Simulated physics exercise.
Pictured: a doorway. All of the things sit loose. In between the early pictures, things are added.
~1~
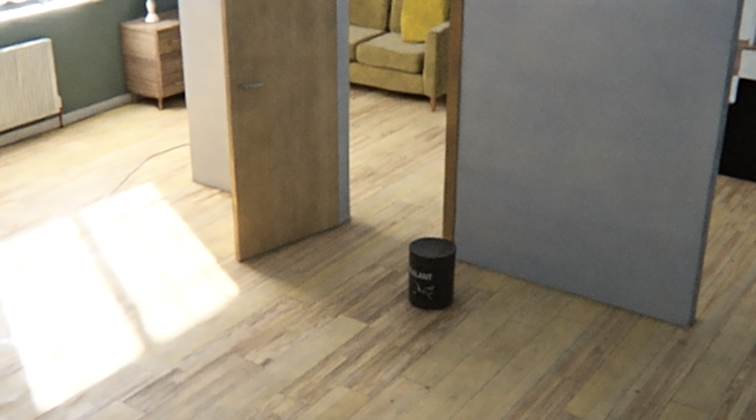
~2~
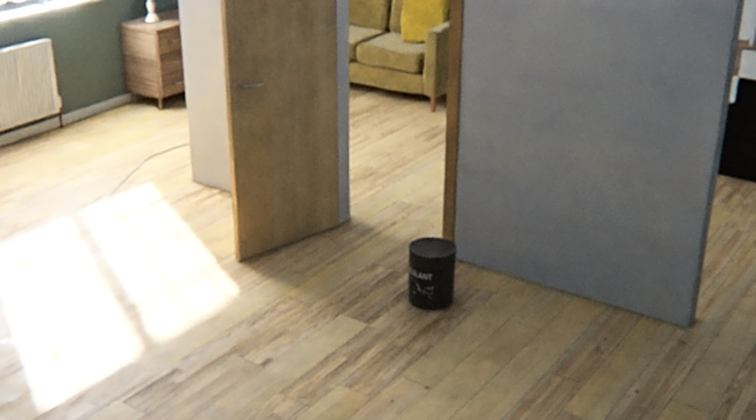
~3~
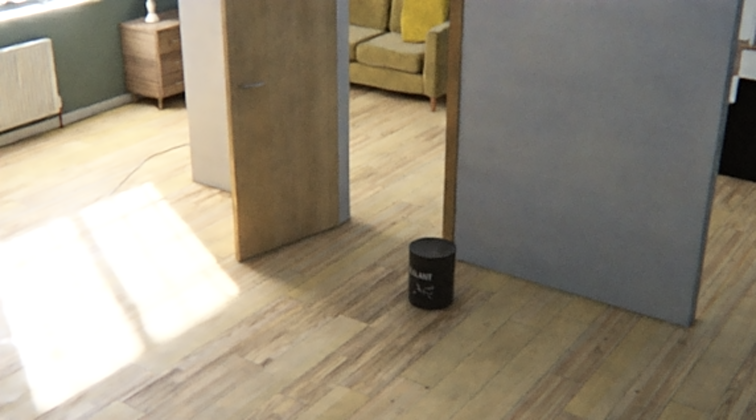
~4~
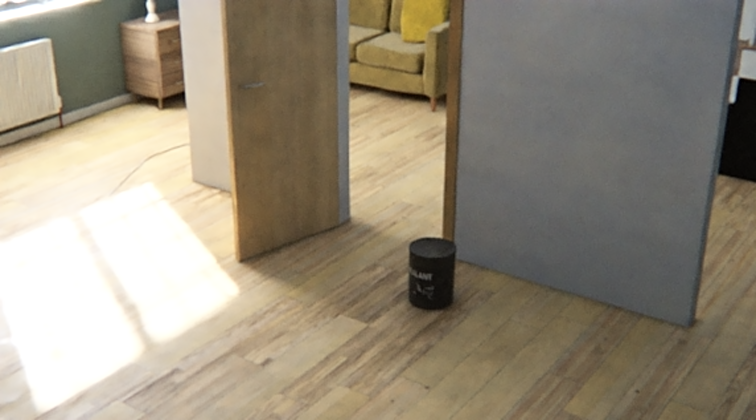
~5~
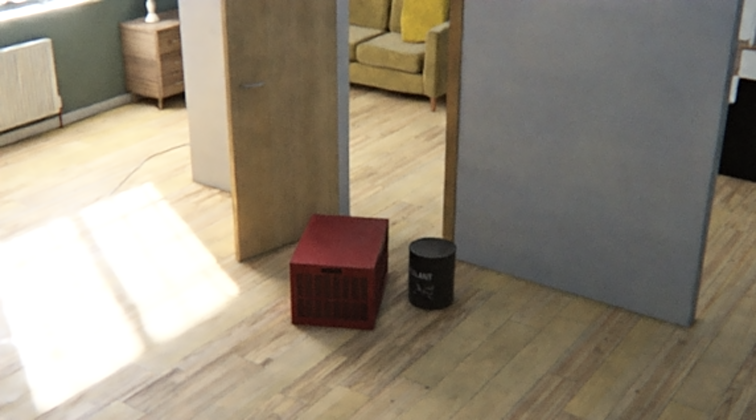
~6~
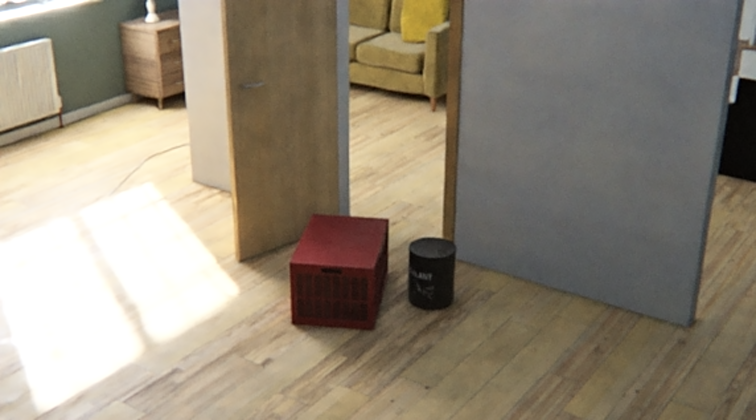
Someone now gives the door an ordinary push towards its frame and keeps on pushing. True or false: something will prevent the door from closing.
True.
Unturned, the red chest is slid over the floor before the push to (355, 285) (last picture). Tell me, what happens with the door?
The door is obstructed after that.
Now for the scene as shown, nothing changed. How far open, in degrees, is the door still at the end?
Close to 55 degrees, I'd say.
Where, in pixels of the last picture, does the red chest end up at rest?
The object ends up somewhere near (360, 273).
Then, 0.50 s later than the last frame, door 92° open.
Then, 0.80 s later than the last frame, door 75° open.
Then, 1.00 s later than the last frame, door 65° open; red chest moved a little near (345, 270).
Then, 1.30 s later than the last frame, door 58° open; red chest moved a little near (356, 272).
When it is over, door 56° open; both as before. End places, in pixels of the last picture, red chest near (360, 273).
